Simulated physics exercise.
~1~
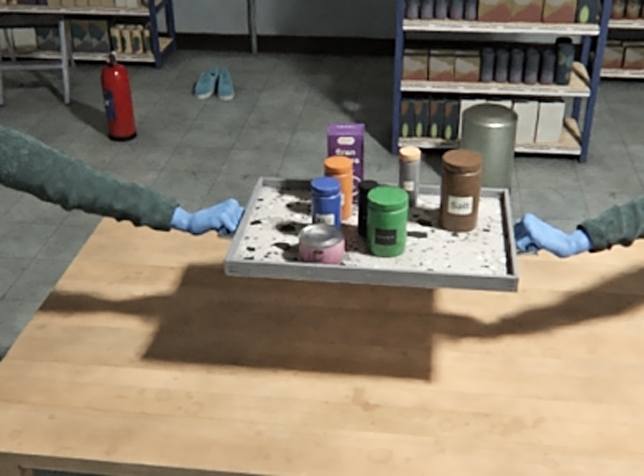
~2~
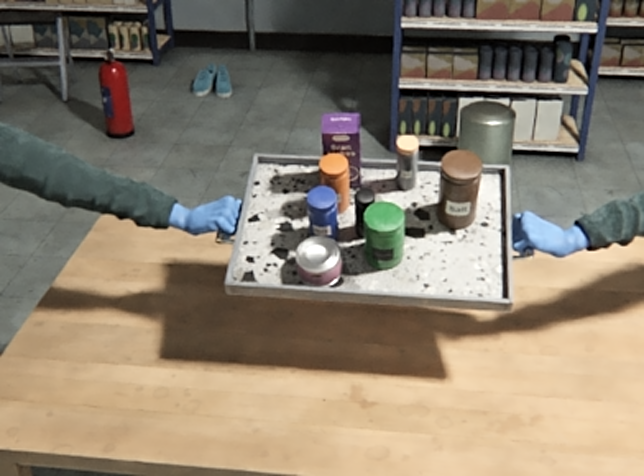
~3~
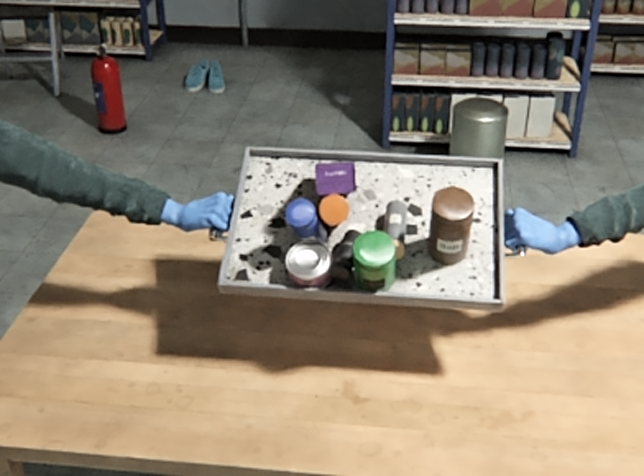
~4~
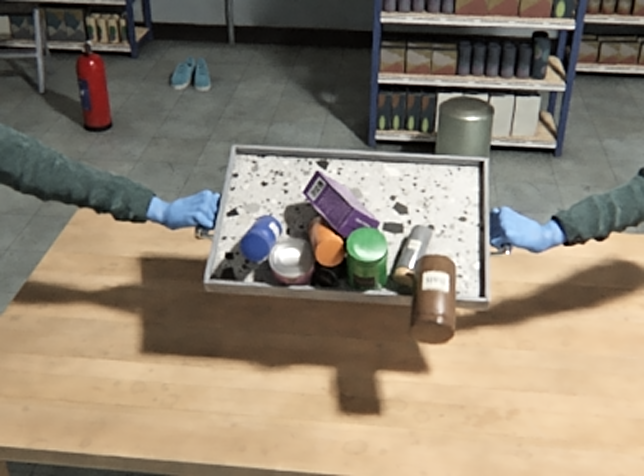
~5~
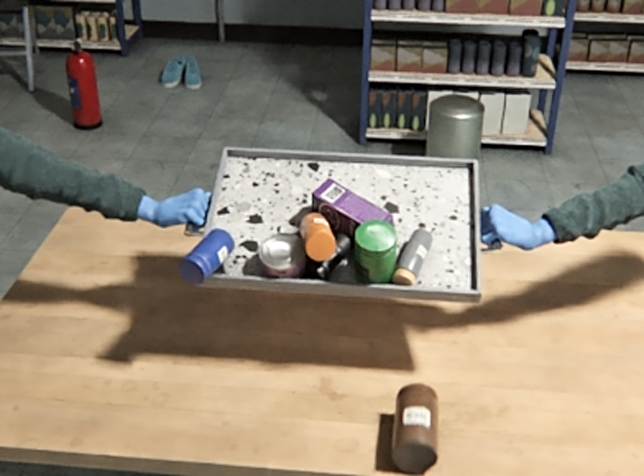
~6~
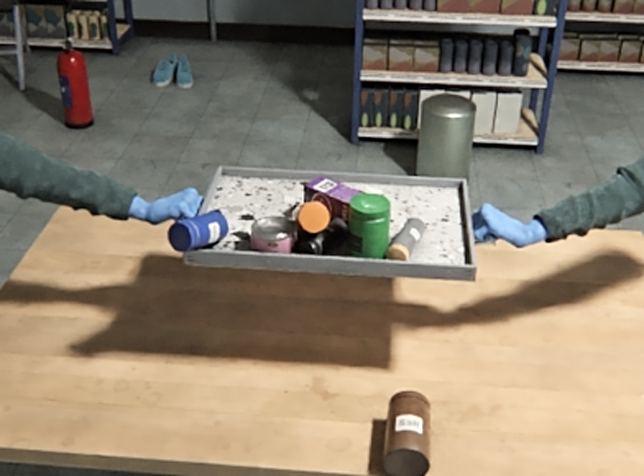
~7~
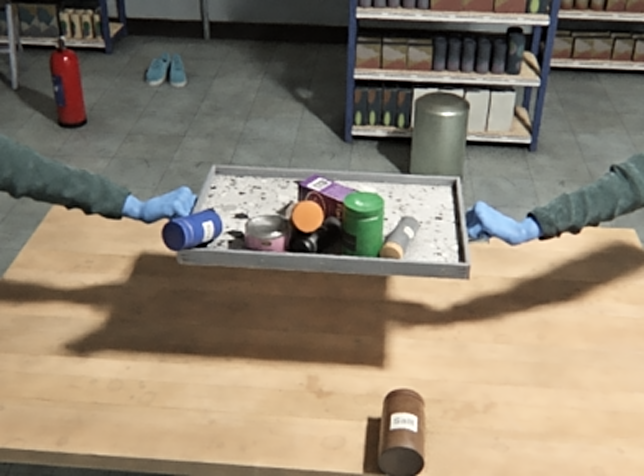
In a storeroom with shelves and a red fire extinguisher behind, two blue-gloved hands hold a speckled tray of jars, a tub, small shakers and a purple carton above a wooden table. The hands tip the tray's near edge down, and the containers begin to lean. The carton, the shakers and several jars topple and gather towards the near side. The brown jar goes over the rim and drops to the table, while the blue jar ends up lying across the left corner. The hands level the tray, leaving the green jar upright beside the pink tub and the brown jar on its side below.
